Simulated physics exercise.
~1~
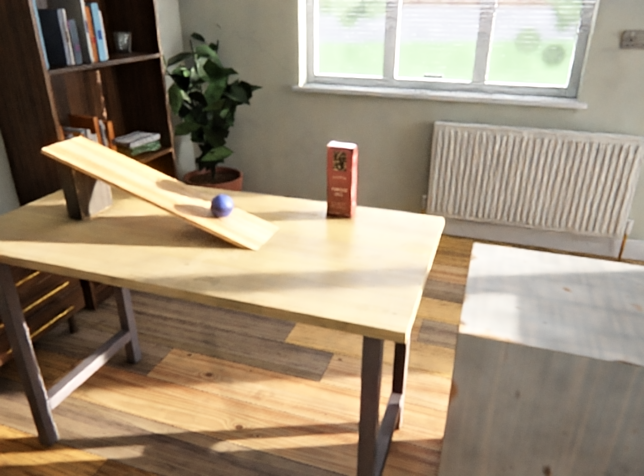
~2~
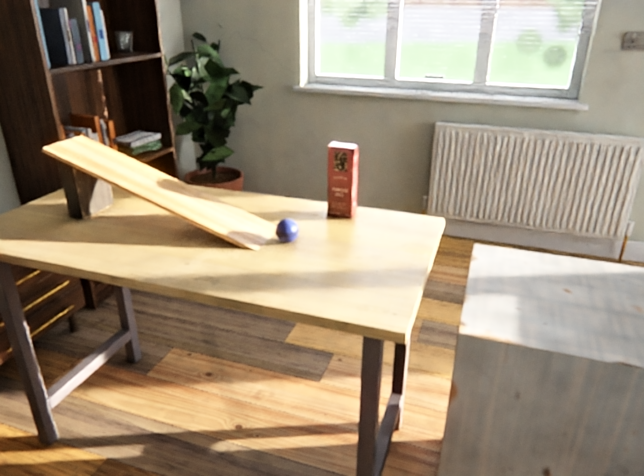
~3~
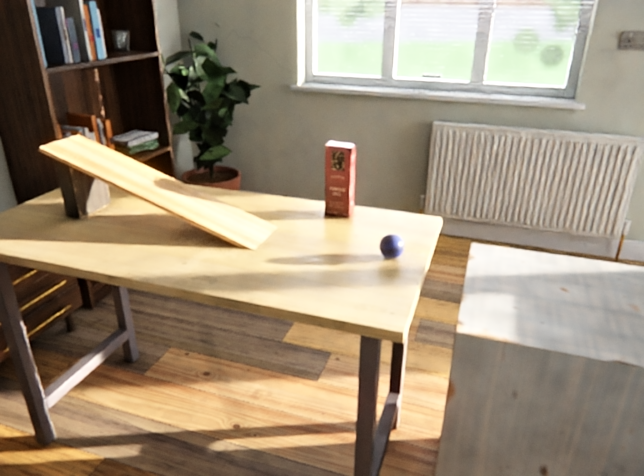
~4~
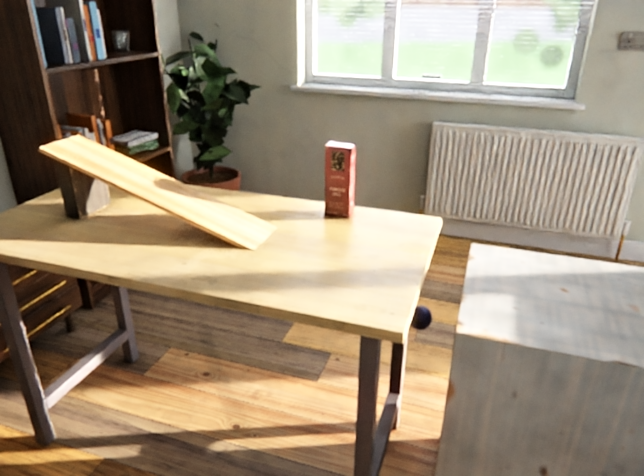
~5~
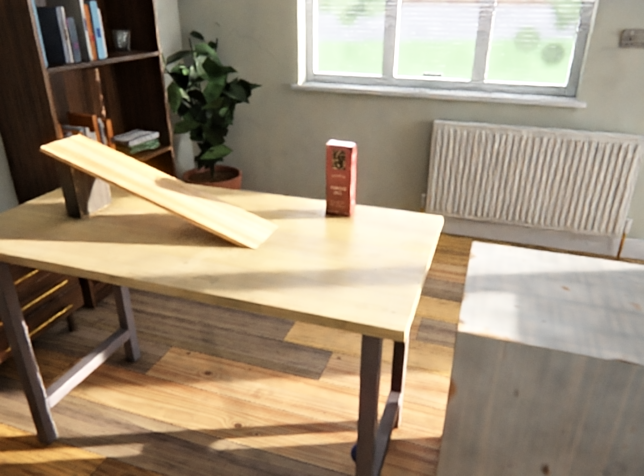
A blue ball rolls down a wooden ramp set on a pale table, with a red carton standing upright near the back edge. It leaves the foot of the ramp and continues to the right across the tabletop, passing in front of the carton without touching it. The ball then goes over the table's right edge and drops into the gap before the lower, pale block beside it. It fails to reach that lower top and ends down in the gap, almost hidden by the table leg near the floor, while the carton still stands in its place.
